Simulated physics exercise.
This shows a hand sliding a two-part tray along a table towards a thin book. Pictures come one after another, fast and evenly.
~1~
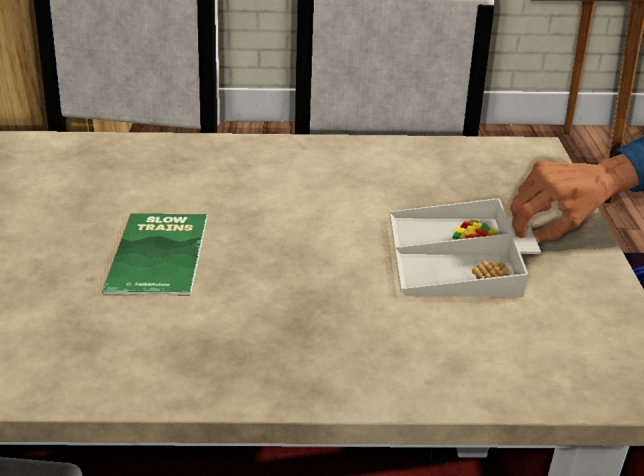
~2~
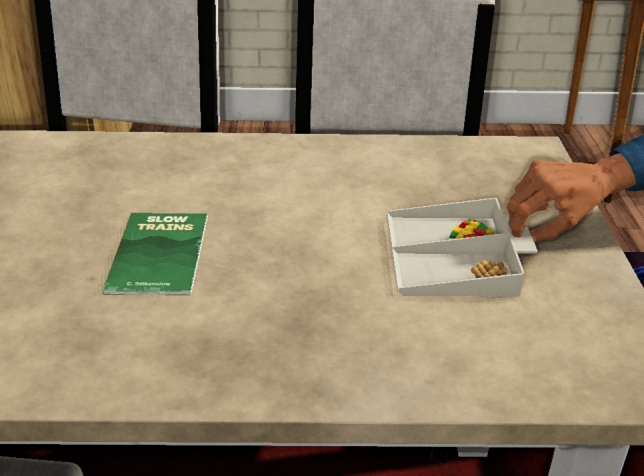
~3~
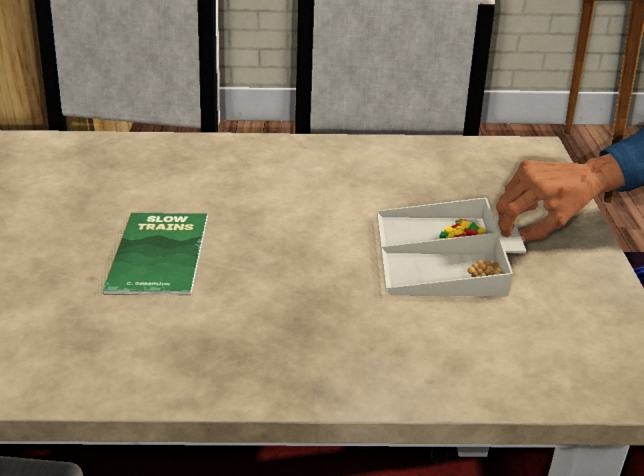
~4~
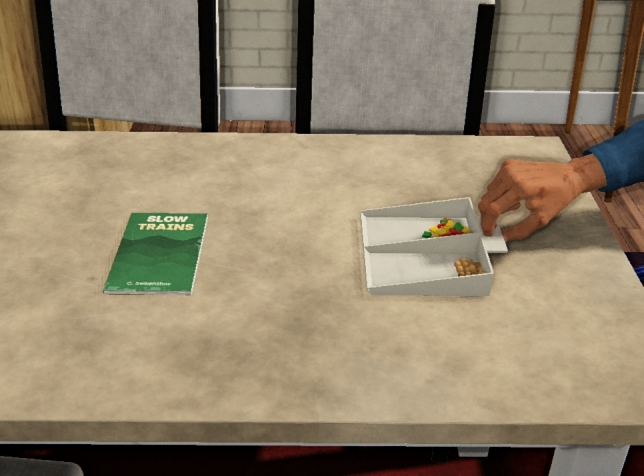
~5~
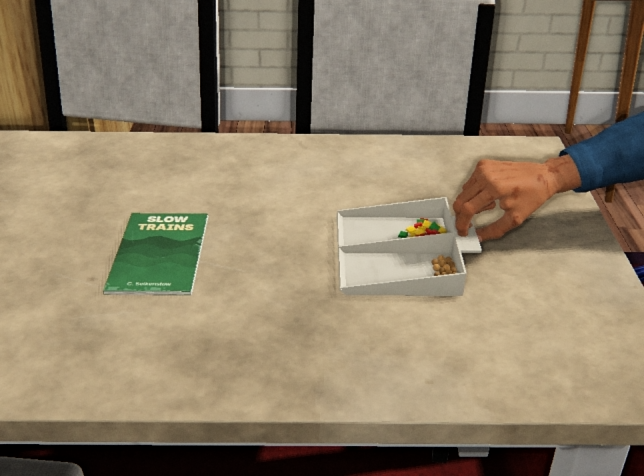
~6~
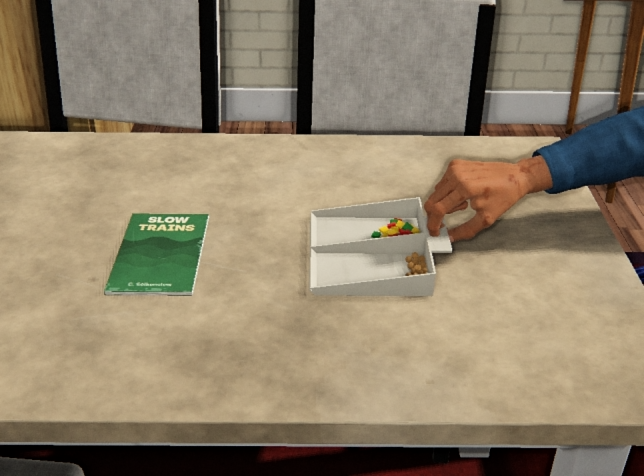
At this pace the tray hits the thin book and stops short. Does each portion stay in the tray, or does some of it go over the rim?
In the end, the nearer portion tips some over the rim; the farther portion stays in the tray.
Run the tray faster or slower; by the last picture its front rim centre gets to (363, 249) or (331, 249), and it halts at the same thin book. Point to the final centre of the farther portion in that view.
Lab note: Resting centre (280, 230) for the first pace, (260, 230) for the second.
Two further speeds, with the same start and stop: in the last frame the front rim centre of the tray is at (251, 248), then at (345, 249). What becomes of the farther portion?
Well, at the first speed that load has some fall off, while at the second it stays contained.
Then, 0.10 s later than the last frame, tray still sliding, front rim near (259, 248); nearer portion all inside; farther portion all inside.
Then, 0.31 s later than the last frame, tray stopped at the thin book; nearer portion all inside, moved towards the front rim; farther portion all inside, moved towards the front rim.
Then, 0.52 s later than the last frame, tray stopped at the thin book; nearer portion roughly half out of the tray; farther portion all inside, moved towards the front rim.
When it is over, tray stopped at the thin book; nearer portion roughly half out of the tray; farther portion all inside, moved towards the front rim.
